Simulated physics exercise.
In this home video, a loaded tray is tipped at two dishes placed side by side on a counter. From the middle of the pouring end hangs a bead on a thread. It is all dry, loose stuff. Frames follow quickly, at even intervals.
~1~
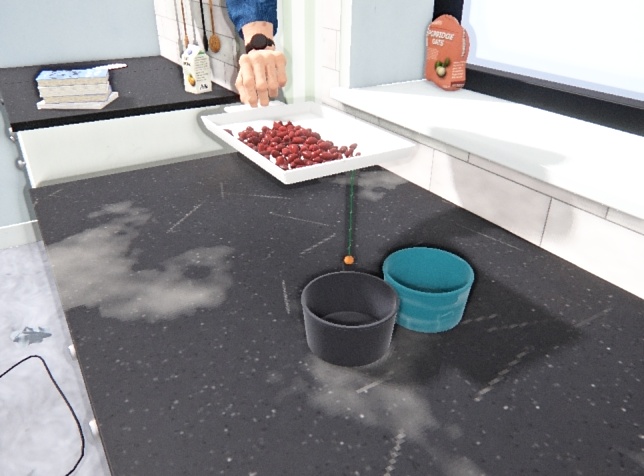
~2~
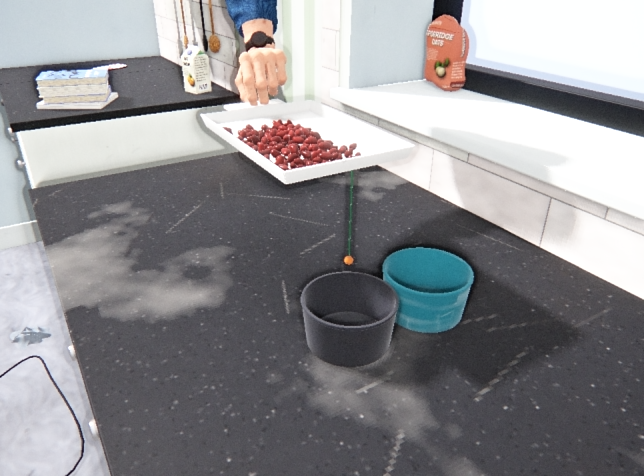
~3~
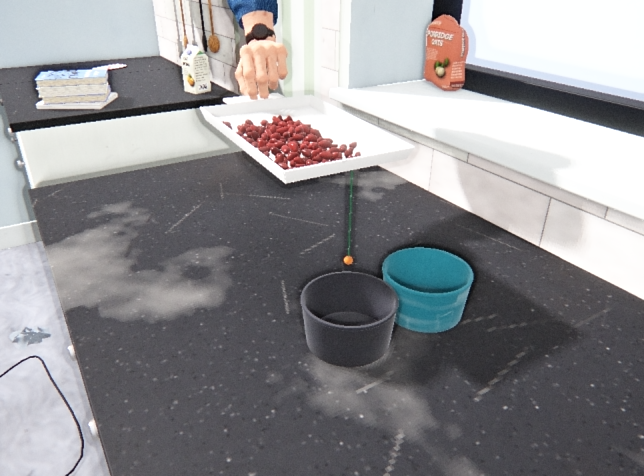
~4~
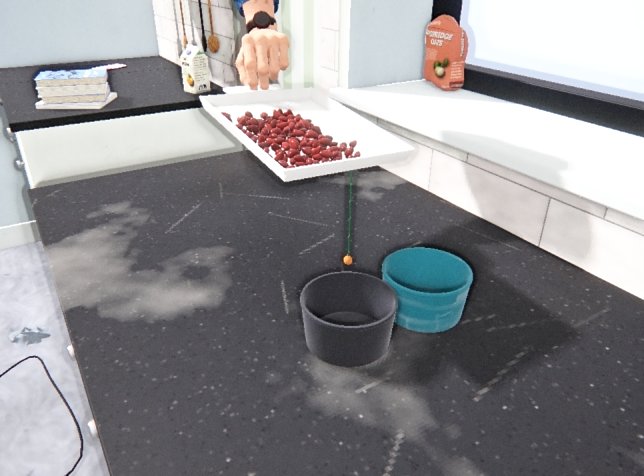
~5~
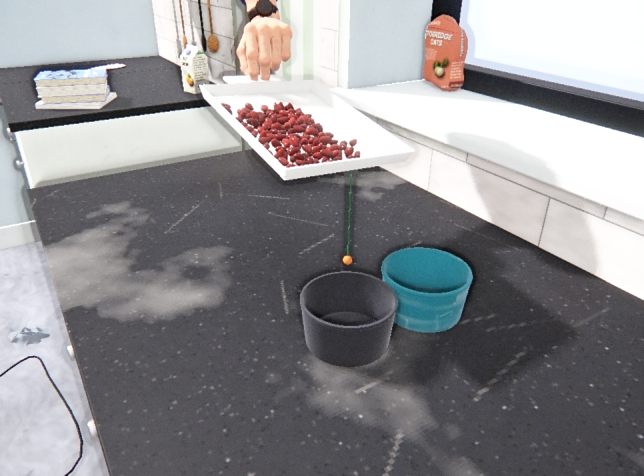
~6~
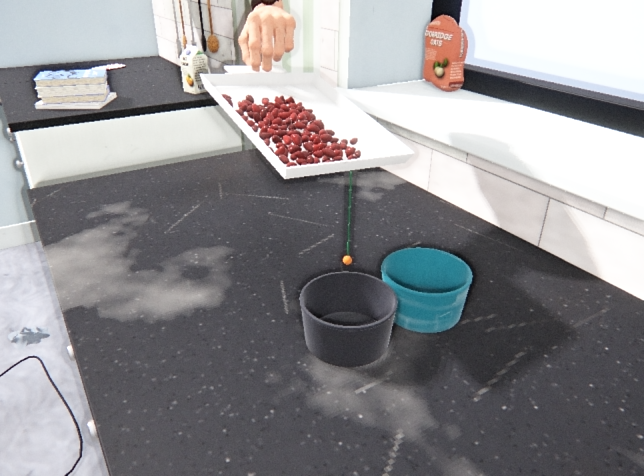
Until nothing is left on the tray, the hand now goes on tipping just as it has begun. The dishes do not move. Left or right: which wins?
The dish to the right will collect more.
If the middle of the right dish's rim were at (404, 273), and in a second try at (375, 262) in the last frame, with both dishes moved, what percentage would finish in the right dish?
That makes 80 per cent, followed by 60 per cent.
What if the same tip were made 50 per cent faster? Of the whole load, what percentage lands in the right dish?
That works out at roughly 70 per cent.
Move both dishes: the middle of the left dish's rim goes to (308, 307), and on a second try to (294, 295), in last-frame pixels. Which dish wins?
The rightmost dish, then the rightmost dish.
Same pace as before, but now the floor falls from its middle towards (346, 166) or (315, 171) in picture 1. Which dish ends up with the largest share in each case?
For the first heading it's the dish at left, and for the second it's the dish at left.
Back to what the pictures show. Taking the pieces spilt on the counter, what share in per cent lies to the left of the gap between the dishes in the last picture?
It comes to about 30 percent.
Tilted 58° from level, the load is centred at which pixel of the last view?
I'd put it at about (352, 134).
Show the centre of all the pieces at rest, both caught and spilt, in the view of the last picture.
Resting centre, last picture - approx. (417, 306).
Soon after the last picture, tray tipped steeply; nearly all on the tray; a stray few in the right dish; a stray few in the air.
A little later, tray tipped right over; a small part on the tray; a small part in the left dish; about half in the right dish; a small part outside both; about a quarter in the air.
Later still, tray tipped past a quarter turn; about a quarter in the left dish; about two thirds in the right dish; a small part outside both.
At rest, tray tipped past a quarter turn; about a quarter in the left dish; about two thirds in the right dish; a small part outside both.
